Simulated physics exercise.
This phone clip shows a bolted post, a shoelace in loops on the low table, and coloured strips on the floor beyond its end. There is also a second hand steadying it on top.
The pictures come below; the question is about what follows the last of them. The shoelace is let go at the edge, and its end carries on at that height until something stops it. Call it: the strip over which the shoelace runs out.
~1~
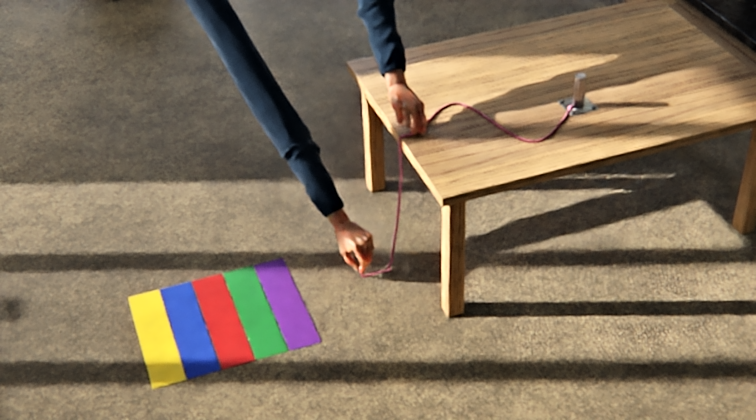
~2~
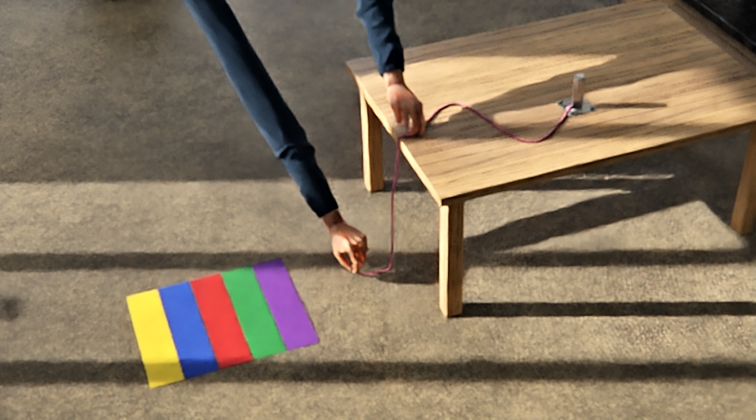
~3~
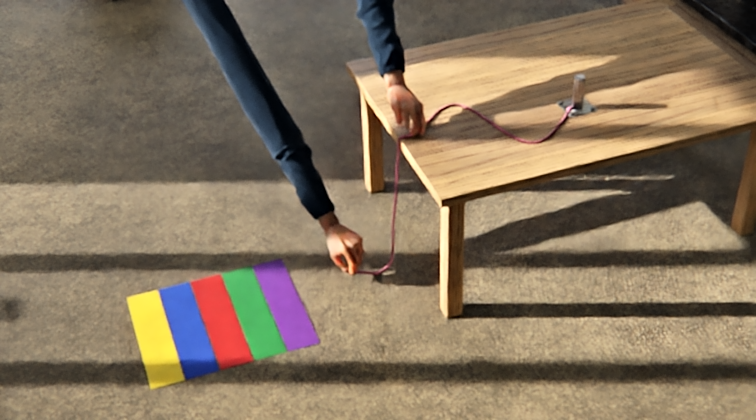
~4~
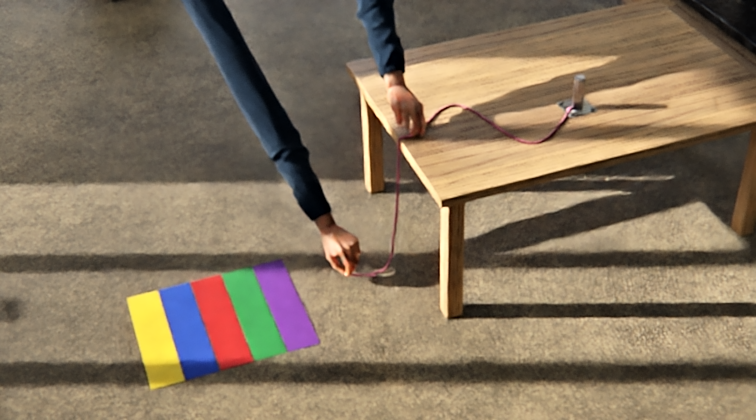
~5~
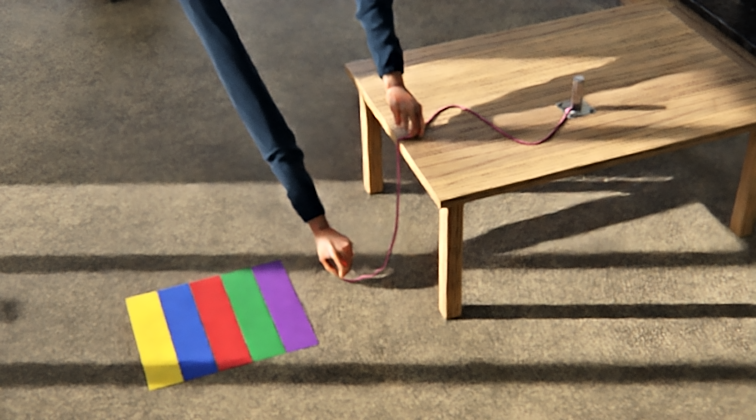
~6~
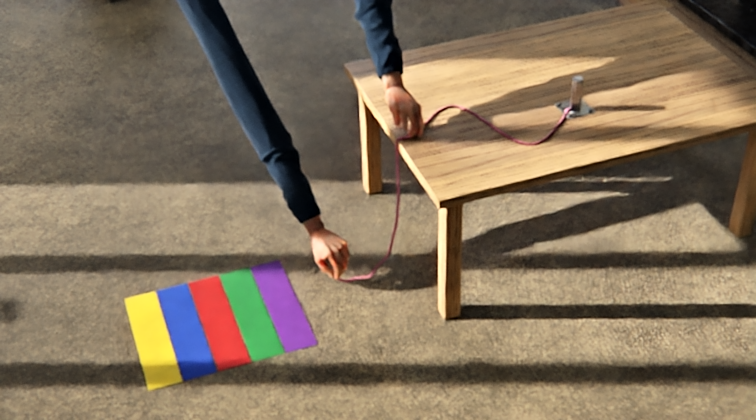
Yellow.
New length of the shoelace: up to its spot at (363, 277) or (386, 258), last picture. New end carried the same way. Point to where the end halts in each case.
Around (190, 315) for the first cut and around (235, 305) for the second.
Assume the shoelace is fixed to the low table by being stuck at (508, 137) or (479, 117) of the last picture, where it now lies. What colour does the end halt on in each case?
First try blue, second try red.
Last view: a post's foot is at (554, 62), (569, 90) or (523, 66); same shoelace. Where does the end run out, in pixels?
In order, the pixels are (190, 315), (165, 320) and (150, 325).
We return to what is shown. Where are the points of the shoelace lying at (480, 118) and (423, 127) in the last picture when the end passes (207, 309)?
The two spots land somewhere near (434, 139) and (385, 187).
Soon after, end near (207, 309); over red.
Then, end near (171, 319); over blue.
At full stretch, end near (151, 324); over yellow. It halts on the yellow strip.
